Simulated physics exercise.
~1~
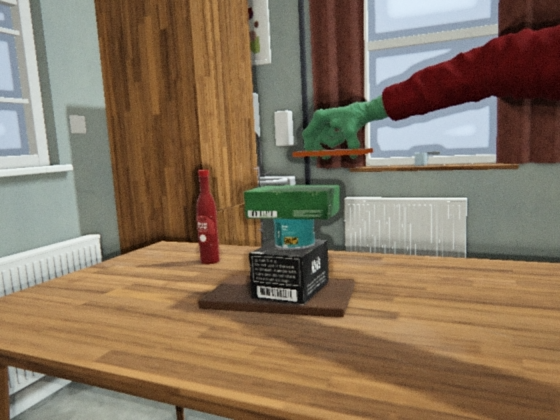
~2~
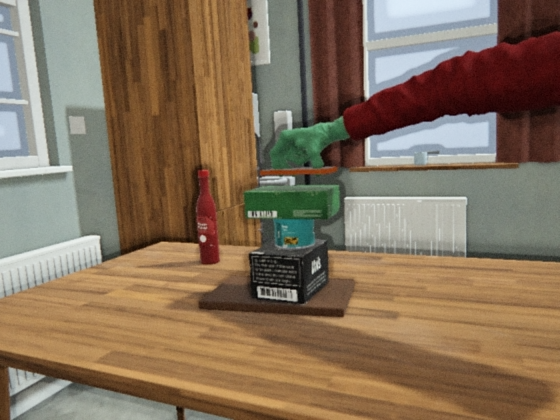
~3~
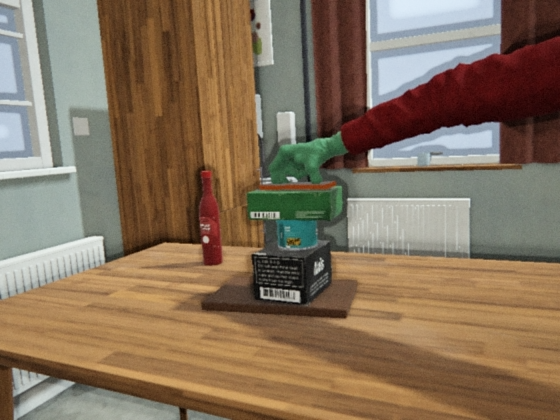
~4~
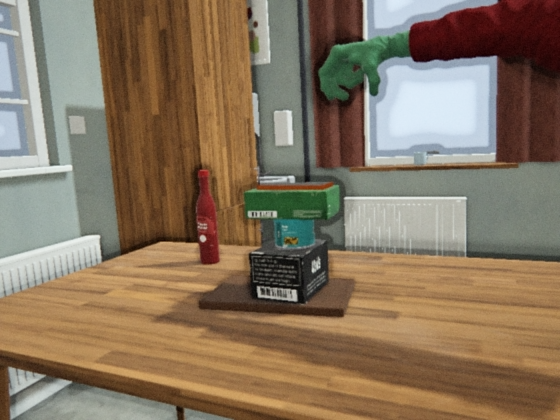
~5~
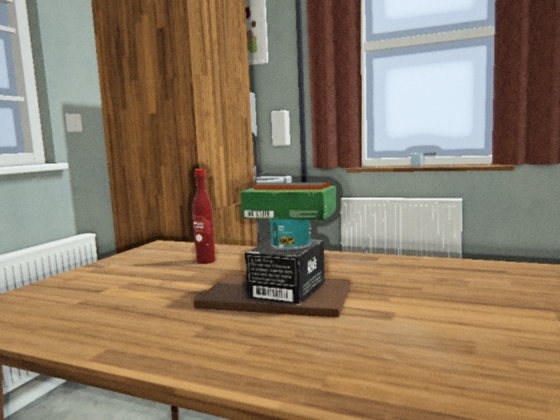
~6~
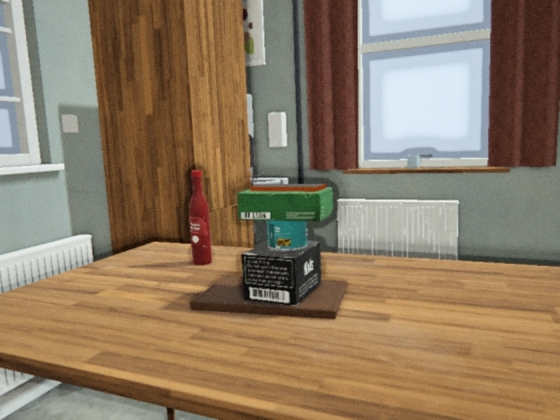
Green hand in a red sleeve lowering a flat orange object onto a green box atop a small stack, then withdrawing, the pile standing.
